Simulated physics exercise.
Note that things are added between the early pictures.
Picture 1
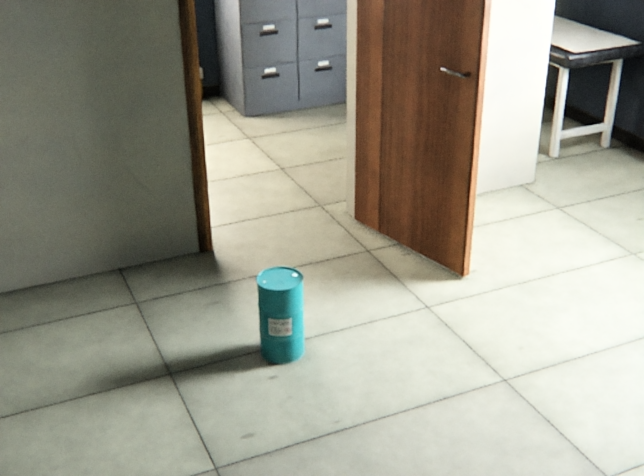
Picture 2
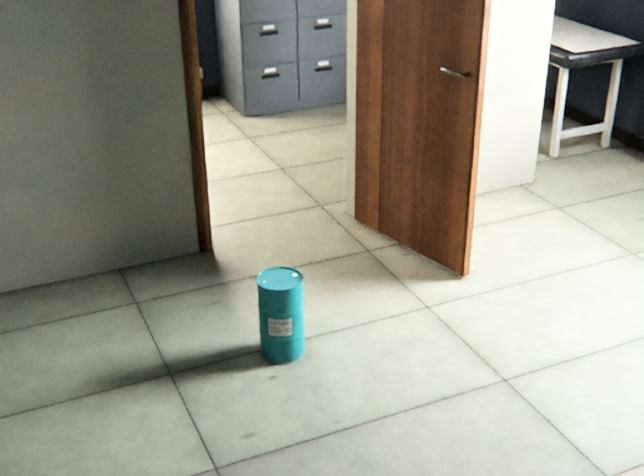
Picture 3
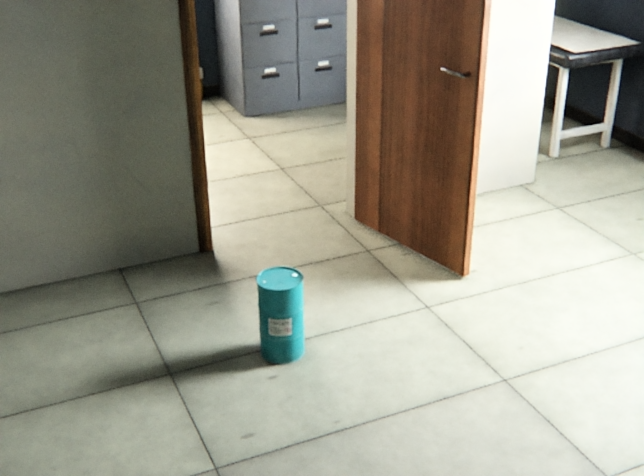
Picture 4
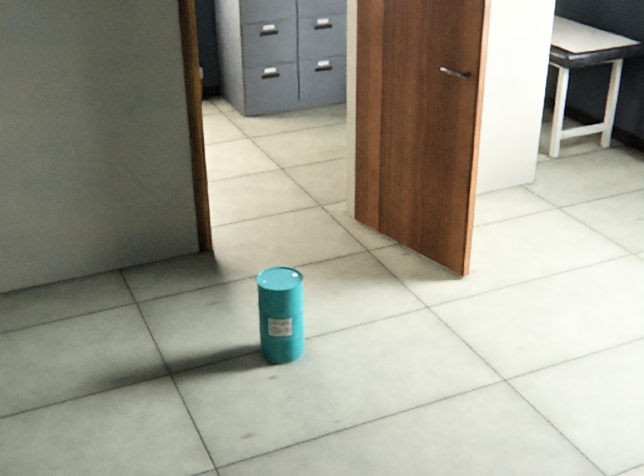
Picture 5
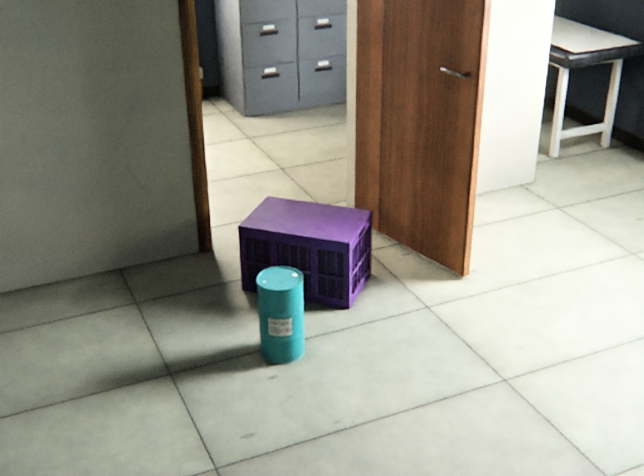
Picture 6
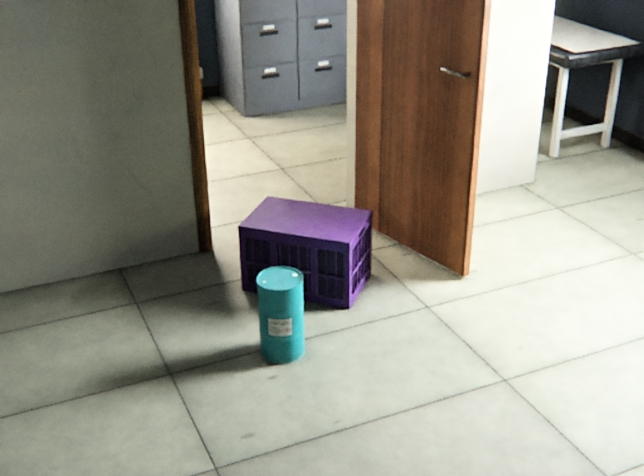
A purple chest suddenly appearing behind a turquoise canister on a tiled floor beside a wide-open wooden door, everything else staying still.
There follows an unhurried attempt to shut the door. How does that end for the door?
The door halts before it is closed.
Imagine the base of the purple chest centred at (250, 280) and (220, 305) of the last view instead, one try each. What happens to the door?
Held up partway; Swings all the way.
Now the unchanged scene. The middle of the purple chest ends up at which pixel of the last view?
The object ends up somewhere near (265, 252).
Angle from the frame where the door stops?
About 50°.
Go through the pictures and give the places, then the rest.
The first picture shows door wide open and still; turquoise canister (281, 315).
The second picture shows door wide open and still; turquoise canister (281, 315).
The third picture shows door wide open and still; turquoise canister (281, 315).
The fourth picture shows door wide open and still; turquoise canister (281, 315).
The fifth picture shows door wide open and still; turquoise canister (281, 315).
The sixth picture shows door wide open and still; purple chest (307, 250); turquoise canister (281, 315).
Then, 0.70 s on from there, door at 84°.
Then, 1.10 s on from there, door at 65°; purple chest shifted a little near (291, 252).
Then, 1.40 s on from there, door at 58°; purple chest shifted a little near (276, 252).
In the end, door at 52°; moved from the start, purple chest; turquoise canister unmoved. At the end, from the last picture's camera, purple chest near (265, 252).
